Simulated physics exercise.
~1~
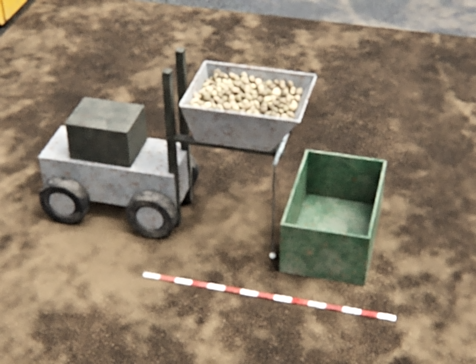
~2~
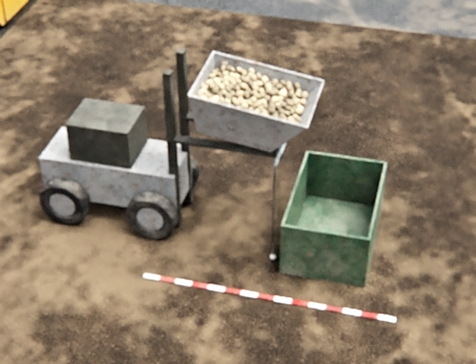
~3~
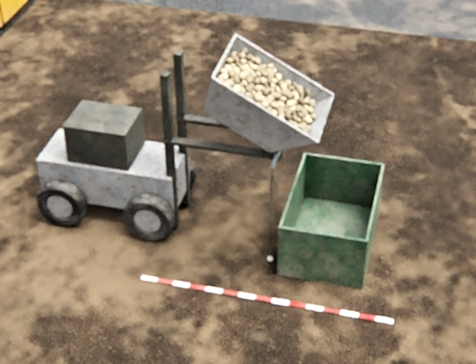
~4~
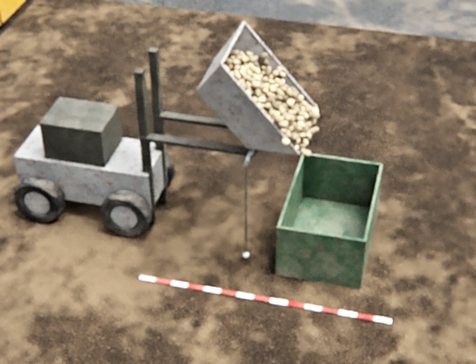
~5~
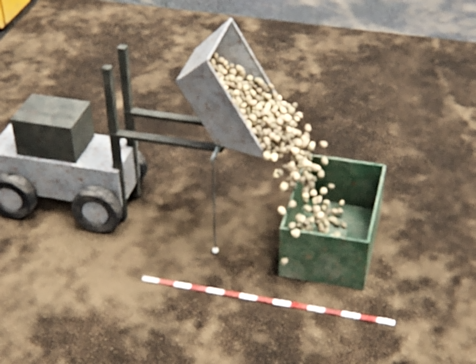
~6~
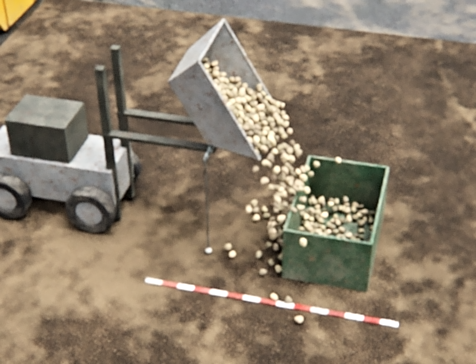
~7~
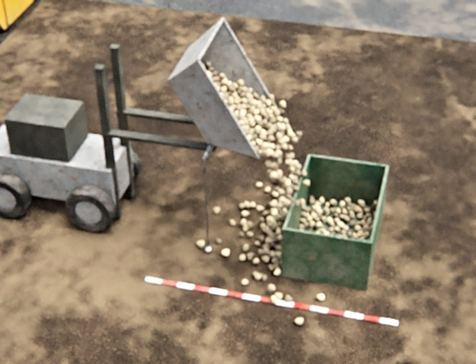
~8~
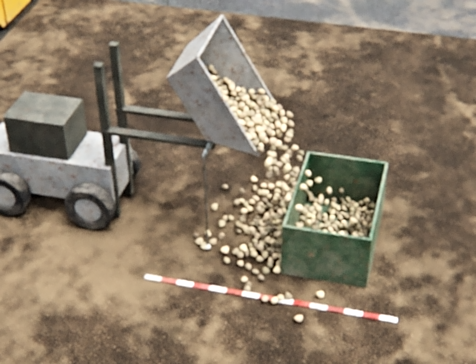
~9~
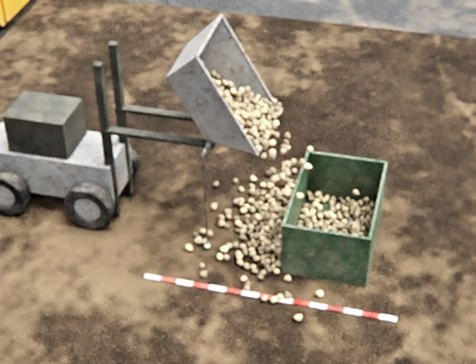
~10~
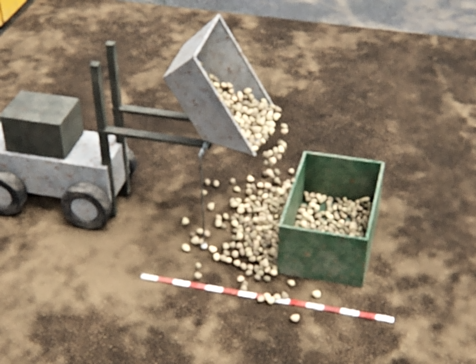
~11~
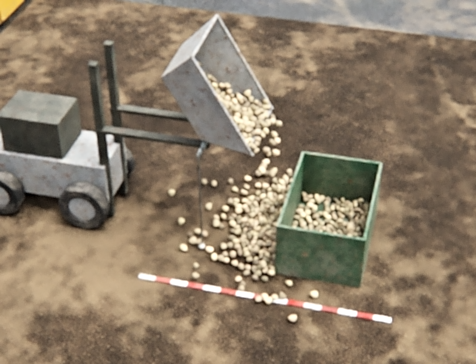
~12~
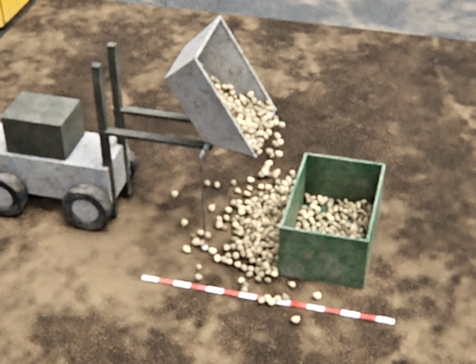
On a patch of brown dirt, a small forklift tipped a grey skip of pale stones toward a green bin while backing away to the left, so many spilled in a heap short of it, some landed inside, and others stayed in the tilted skip.
